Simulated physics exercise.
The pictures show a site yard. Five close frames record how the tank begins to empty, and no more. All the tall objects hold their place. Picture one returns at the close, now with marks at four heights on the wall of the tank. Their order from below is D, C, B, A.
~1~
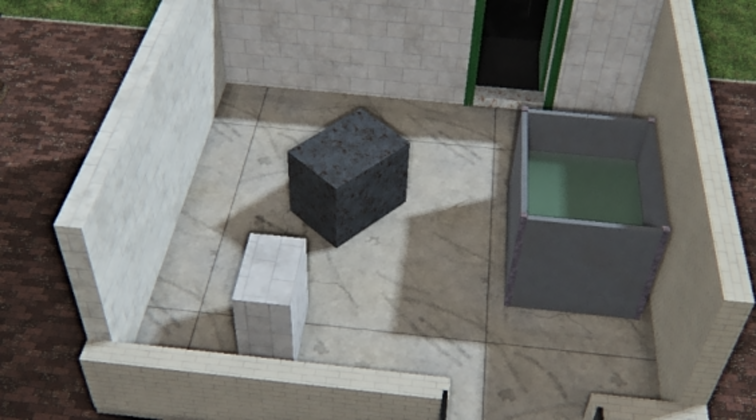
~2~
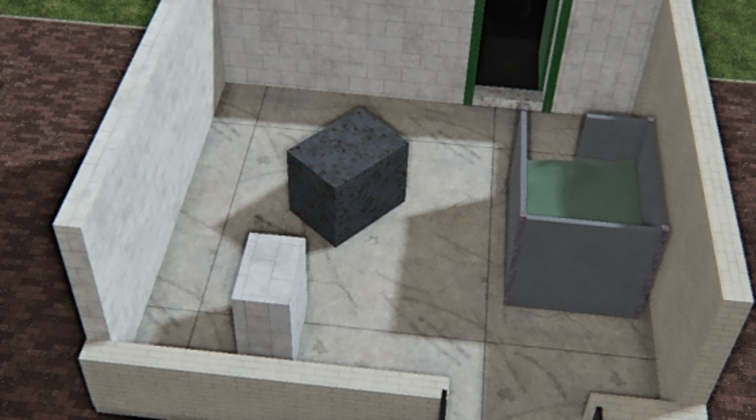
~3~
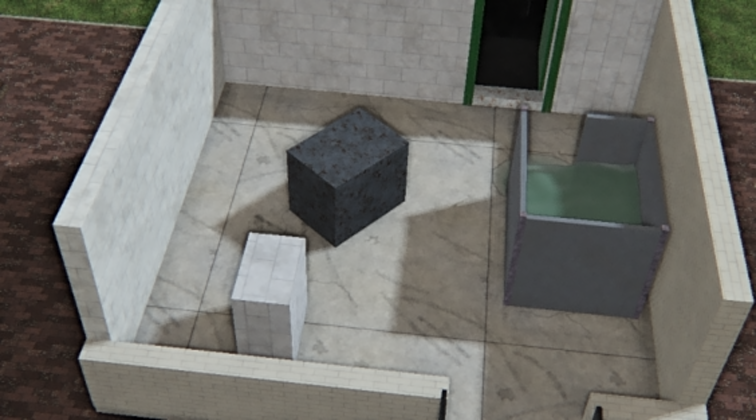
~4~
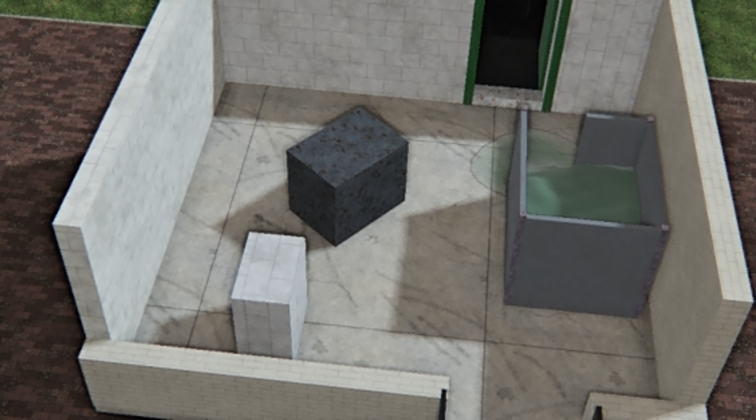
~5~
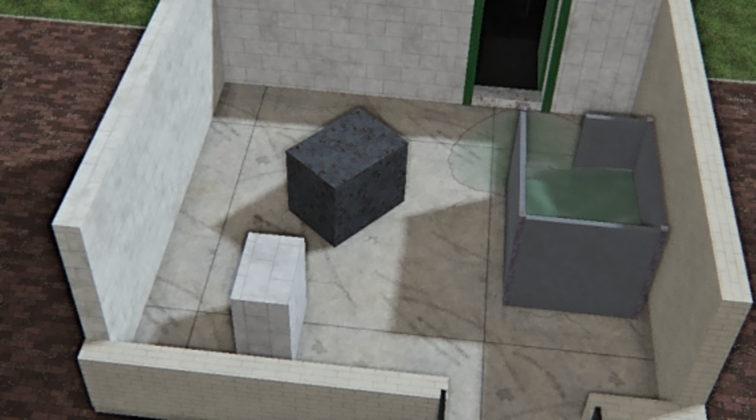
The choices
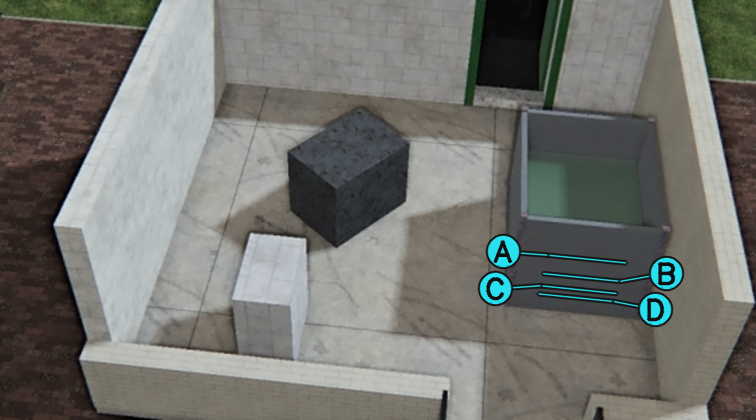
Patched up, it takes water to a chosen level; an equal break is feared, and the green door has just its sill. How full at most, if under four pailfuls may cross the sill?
C will do.
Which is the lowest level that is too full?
B it is.
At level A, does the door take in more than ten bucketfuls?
Yes, it does.
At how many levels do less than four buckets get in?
Two of them.
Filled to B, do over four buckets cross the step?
Yes, it does.
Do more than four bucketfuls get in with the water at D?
No, that is safe.
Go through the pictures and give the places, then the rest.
Water in the tank at rest, its middle at (582, 203); foot of the green doorway at (507, 108); open gate at (521, 382).
Water covers 1 % of the ground, its front hidden from here.
Water covers 3 % of the ground, its front hidden from here.
Water covers 6 % of the ground and shows as far out as (493, 154).
Water covers 11 % of the ground and shows as far out as (474, 134).
On the marked copy, A at (586, 259); B at (581, 277); C at (578, 289); D at (576, 297); from the bottom up D, C, B, A.
Choosing A, dozens of bucketfuls pour in.
Choosing B, about 10 bucketfuls get in.
Choosing C, a bucket or two gets in.
Choosing D, nothing gets over.
